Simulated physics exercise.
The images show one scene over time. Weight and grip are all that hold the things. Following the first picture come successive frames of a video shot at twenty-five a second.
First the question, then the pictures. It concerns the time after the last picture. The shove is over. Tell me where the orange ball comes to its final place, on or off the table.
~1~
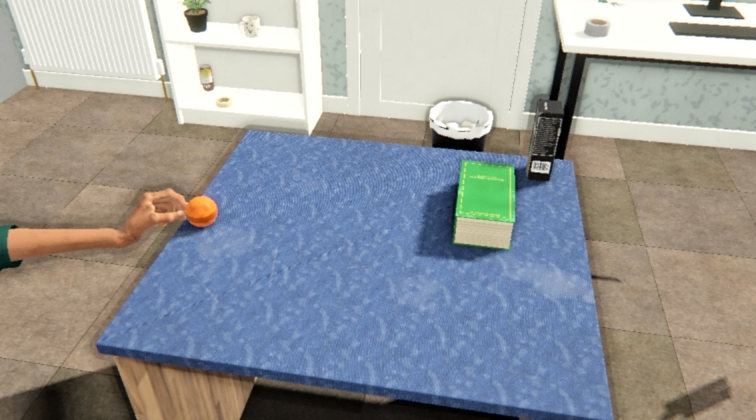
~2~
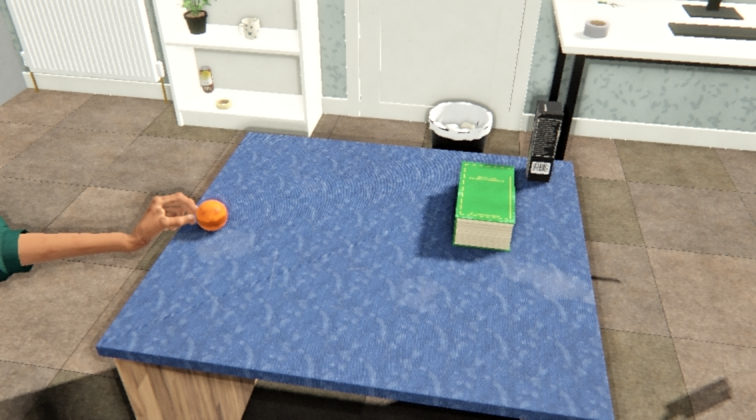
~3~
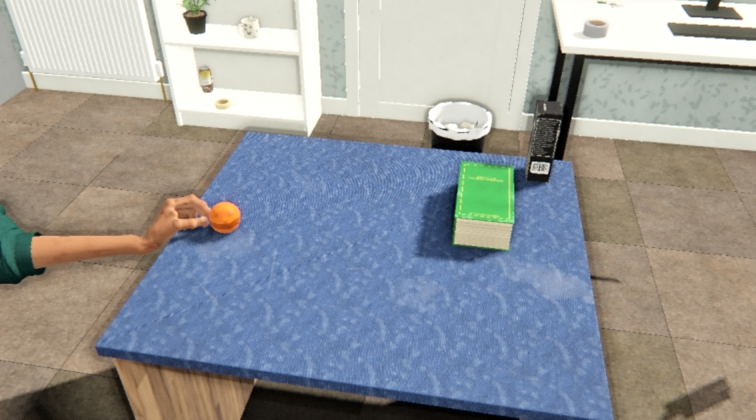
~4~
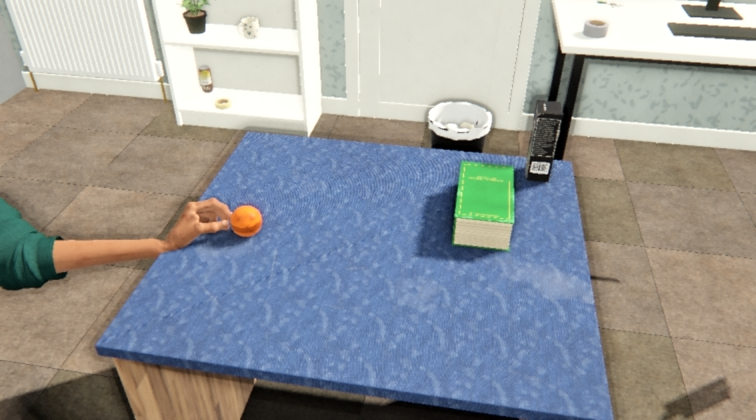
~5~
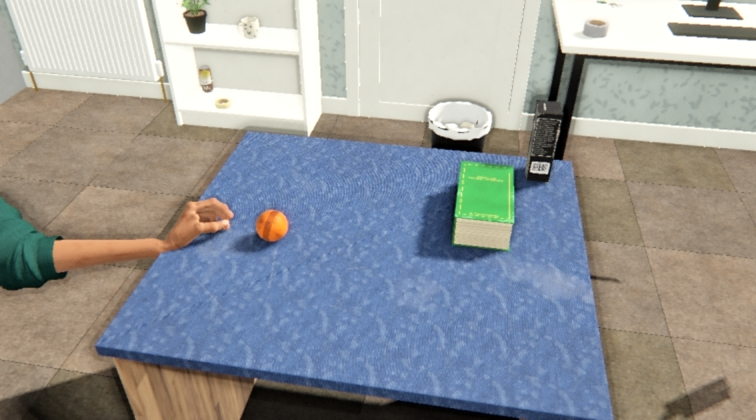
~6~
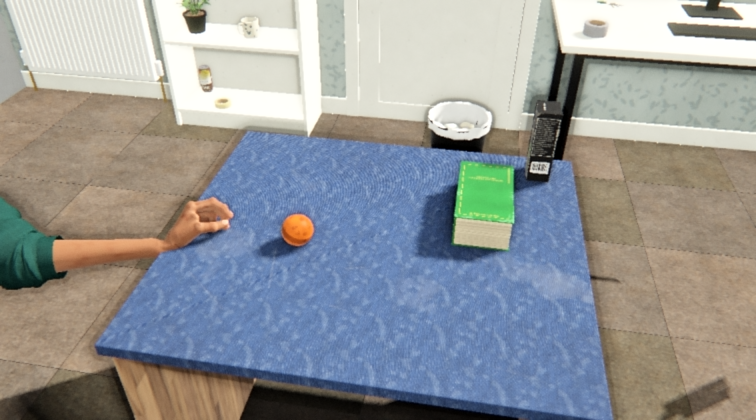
It clears the edge.
Then, 0.20 s past the last view, orange ball displaced well along near (427, 253).
Then, 0.50 s past the last view, orange ball now off the table.
Then, 0.90 s past the last view, things are still on the move.
Finally, off the table, orange ball.
